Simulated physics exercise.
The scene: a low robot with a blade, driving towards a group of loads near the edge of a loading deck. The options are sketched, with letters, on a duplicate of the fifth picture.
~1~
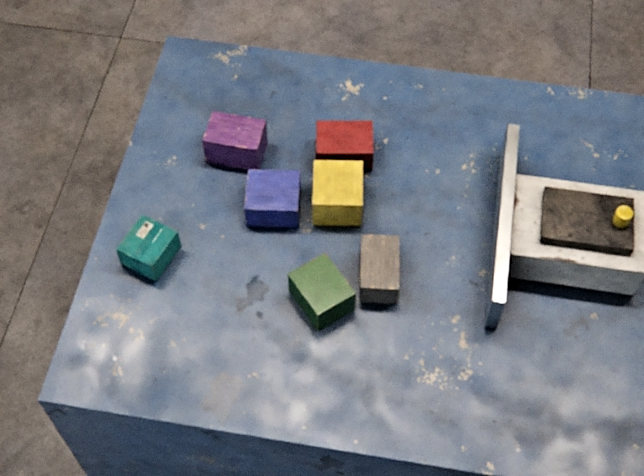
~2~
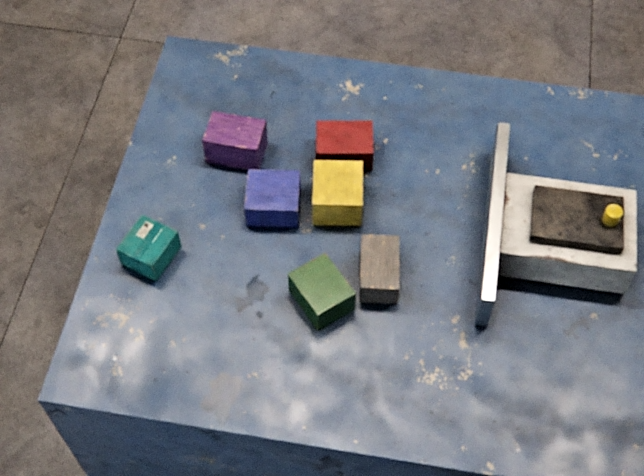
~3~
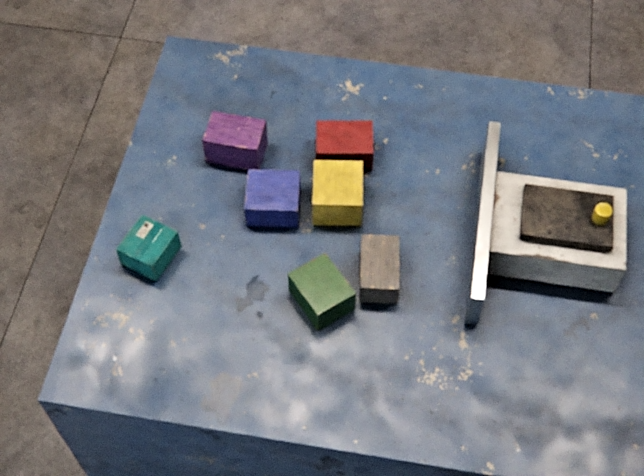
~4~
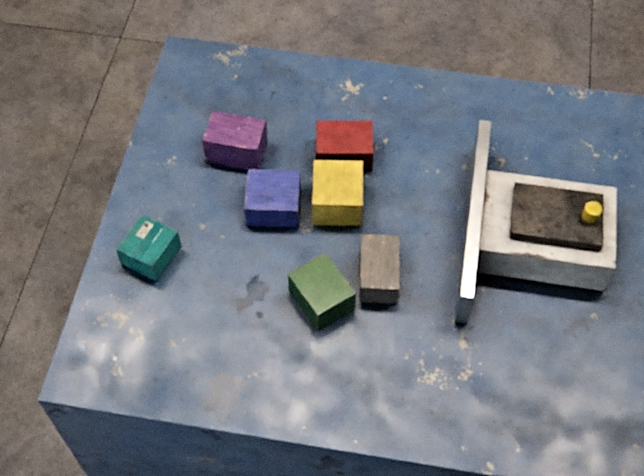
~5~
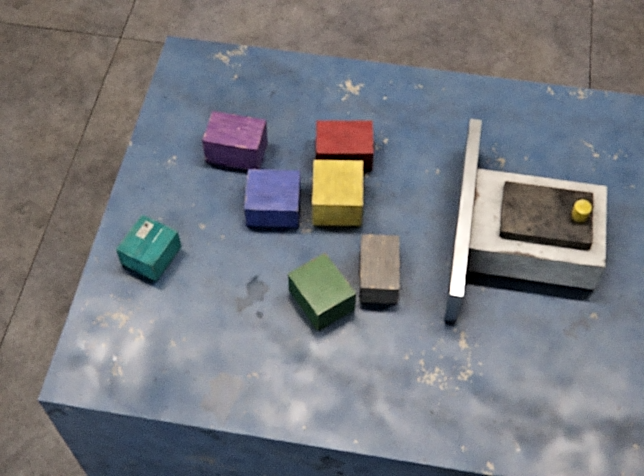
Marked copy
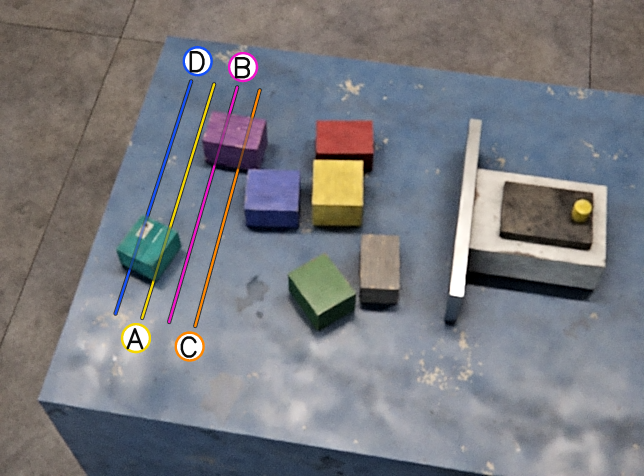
A low, pale machine with an upright blade crept a short way left across a worn blue deck, while the seven colored blocks in front of it stayed still, untouched by the blade.
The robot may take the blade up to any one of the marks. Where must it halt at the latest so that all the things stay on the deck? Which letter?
It can go as far as B.
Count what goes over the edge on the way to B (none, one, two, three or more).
The count is none.
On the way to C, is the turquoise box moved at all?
By then, no.
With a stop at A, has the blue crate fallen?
By then, yes.
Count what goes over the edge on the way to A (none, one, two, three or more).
Two.
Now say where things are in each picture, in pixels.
The first picture shows turquoise box (149, 248); green crate (322, 292); red crate (344, 146).
The second picture shows robot (571, 217); yellow crate (338, 193).
The third picture shows robot (560, 215); grey crate (379, 269).
The fourth picture shows robot (550, 214); turquoise box (149, 248).
The fifth picture shows robot (540, 212); red crate (344, 146); yellow crate (338, 193); blue crate (274, 198).
On the marked copy, A at (181, 192); B at (206, 195); C at (230, 199); D at (156, 188).
Following B. Soon after the start, robot (441, 199); green crate (292, 296); grey crate (334, 262).
Later, robot (345, 185); purple crate (200, 139); blue crate (198, 186).
In the end, robot (276, 176); purple crate (136, 129); blue crate (133, 176); nothing has fallen.
As for the rest, A drops the blue crate and purple crate; C is safe but short; D drops the turquoise box, blue crate and purple crate.
